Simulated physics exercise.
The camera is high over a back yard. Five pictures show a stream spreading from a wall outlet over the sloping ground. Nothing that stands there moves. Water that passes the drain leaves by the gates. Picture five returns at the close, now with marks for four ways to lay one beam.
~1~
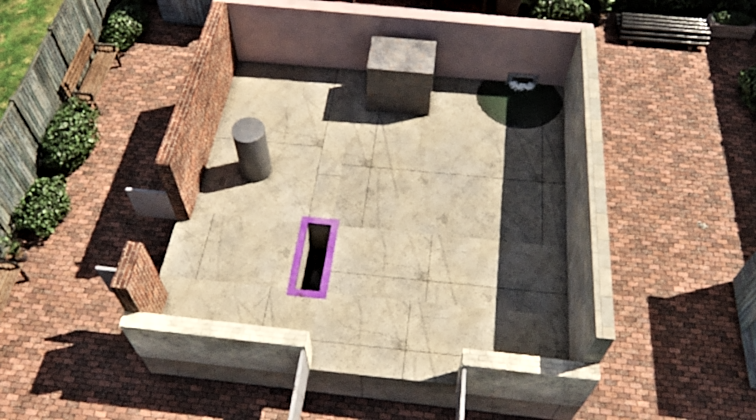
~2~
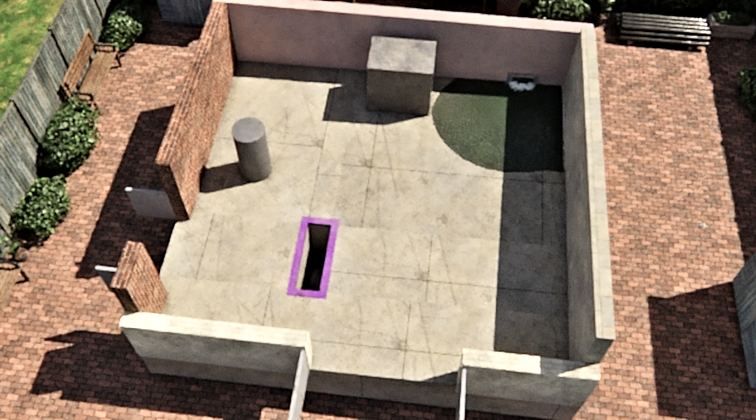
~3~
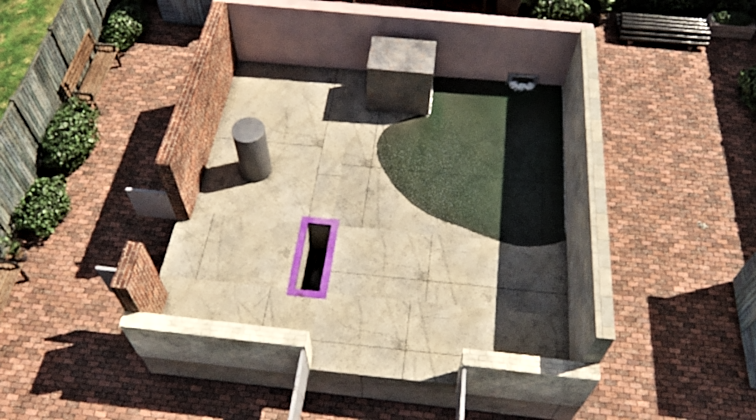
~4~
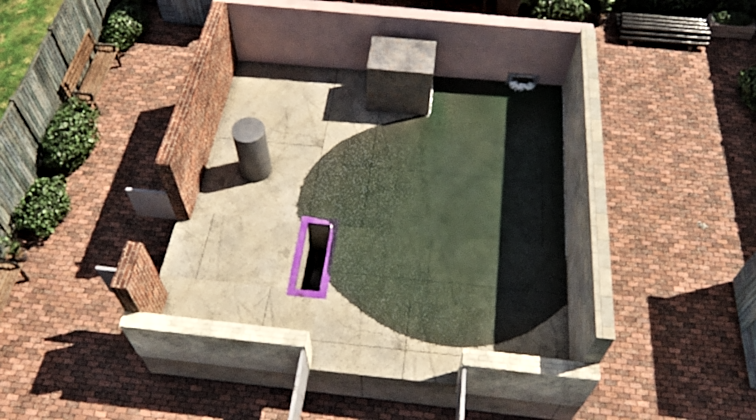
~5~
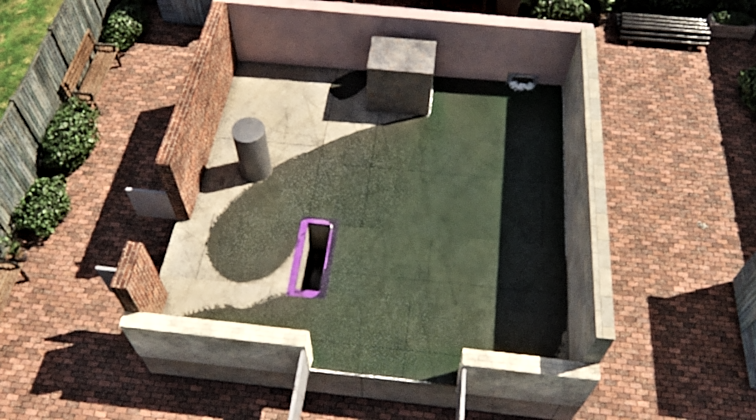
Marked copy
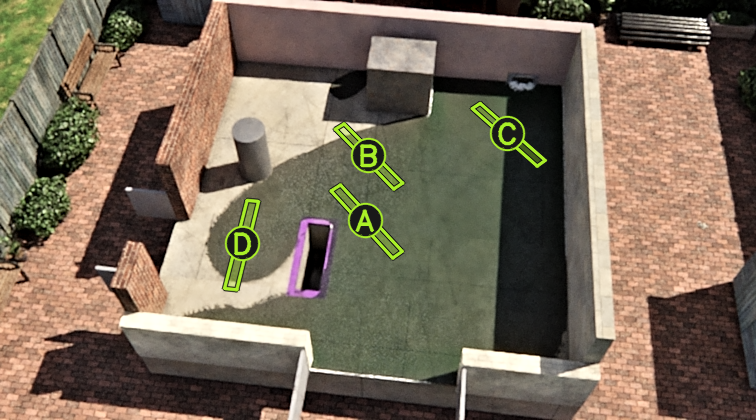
To begin with, a small dark wet patch lies below an outlet at the back right of a walled yard, seen from above. The patch spreads left and toward the front, past a square block, reaching the purple-edged drain. It then surrounds much of the drain and extends further left, near the grey cylinder.
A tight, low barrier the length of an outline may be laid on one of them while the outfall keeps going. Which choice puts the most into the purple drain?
It is D.
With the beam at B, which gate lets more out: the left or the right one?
The right gate.
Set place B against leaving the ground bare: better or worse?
Place B is worse.
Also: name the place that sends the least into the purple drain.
A it is.
On the marked copy, A from (335, 187) to (397, 254); B from (339, 126) to (398, 186); C from (476, 105) to (541, 163); D from (230, 289) to (252, 200).
Choosing A, next to none of the stream goes into the purple drain, about 99 % out by the gates.
Choosing B, about 15 % of the stream goes into the purple drain, about 84 % out by the gates.
Choosing C, about 16 % of the stream goes into the purple drain, about 84 % out by the gates.
Choosing D, about 25 % of the stream goes into the purple drain, about 74 % out by the gates.
